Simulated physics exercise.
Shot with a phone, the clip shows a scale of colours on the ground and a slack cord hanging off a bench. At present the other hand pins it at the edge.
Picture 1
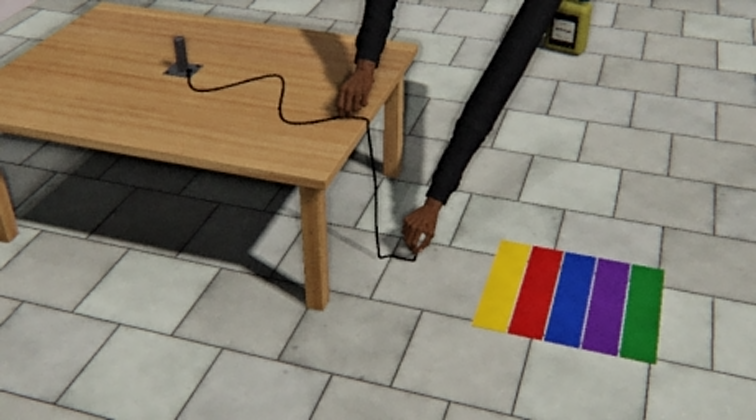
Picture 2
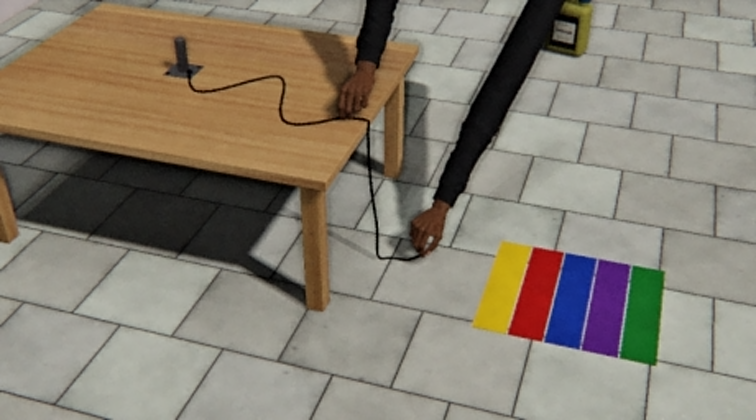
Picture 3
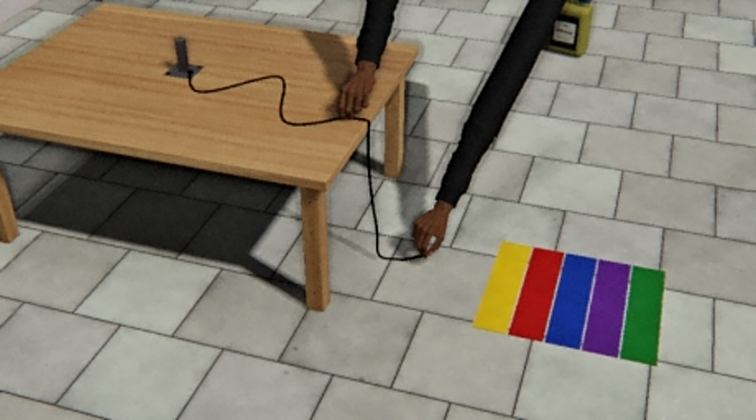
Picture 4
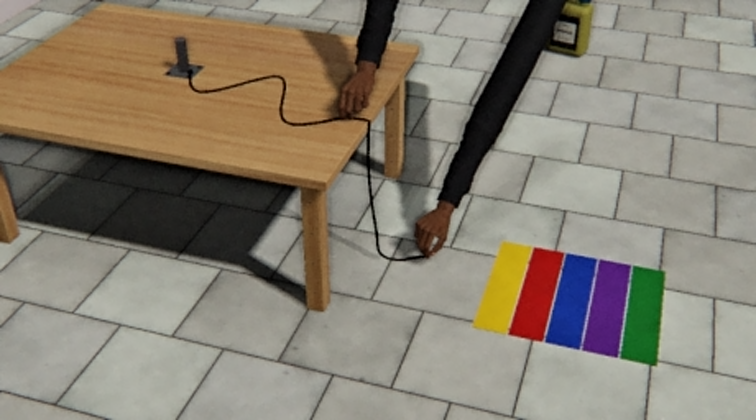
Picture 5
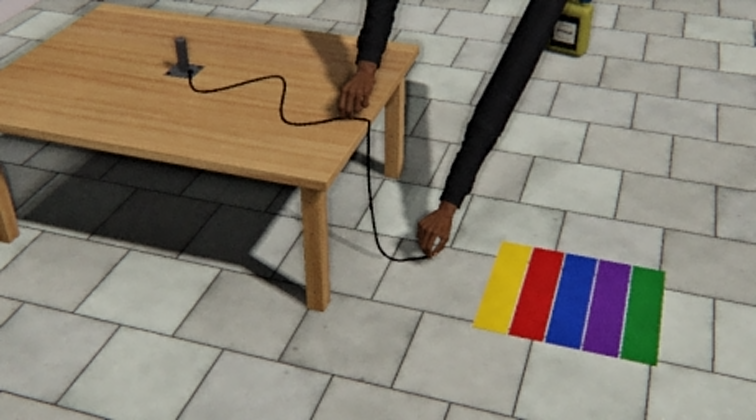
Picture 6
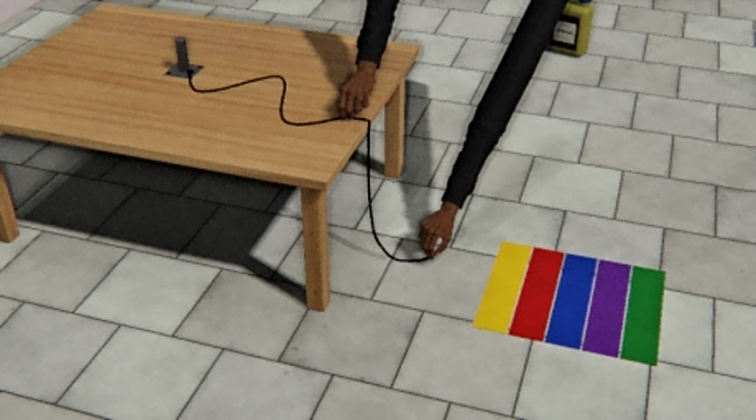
On a floor of pale grey tiles, seen from above at an angle, a light wooden table stands at the left. A black cord runs from a small dark stand across the tabletop, under one hand at the edge, and down to another hand near yellow, red, blue, purple and green stripes. The lower hand draws the cord's end slightly rightward, while the upper hand and view stay still.
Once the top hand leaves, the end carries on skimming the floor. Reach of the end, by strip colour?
Green.
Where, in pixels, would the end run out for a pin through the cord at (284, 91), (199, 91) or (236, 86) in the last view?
Result per try (px, approx.): (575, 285); (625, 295); (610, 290).
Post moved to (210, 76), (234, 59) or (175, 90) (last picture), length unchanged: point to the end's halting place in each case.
Try by try, around (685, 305), (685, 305) and (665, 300).
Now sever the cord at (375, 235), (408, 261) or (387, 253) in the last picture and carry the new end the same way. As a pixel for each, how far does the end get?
Estimated positions in order: (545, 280); (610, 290); (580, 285).
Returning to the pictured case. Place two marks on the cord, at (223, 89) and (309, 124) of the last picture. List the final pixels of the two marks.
(254, 84) for the first, (417, 141) for the second.
A little later, end near (582, 284); over blue.
Next, end near (624, 293); over purple.
When it is tight, end near (648, 297); over green. It gets as far as the green strip.
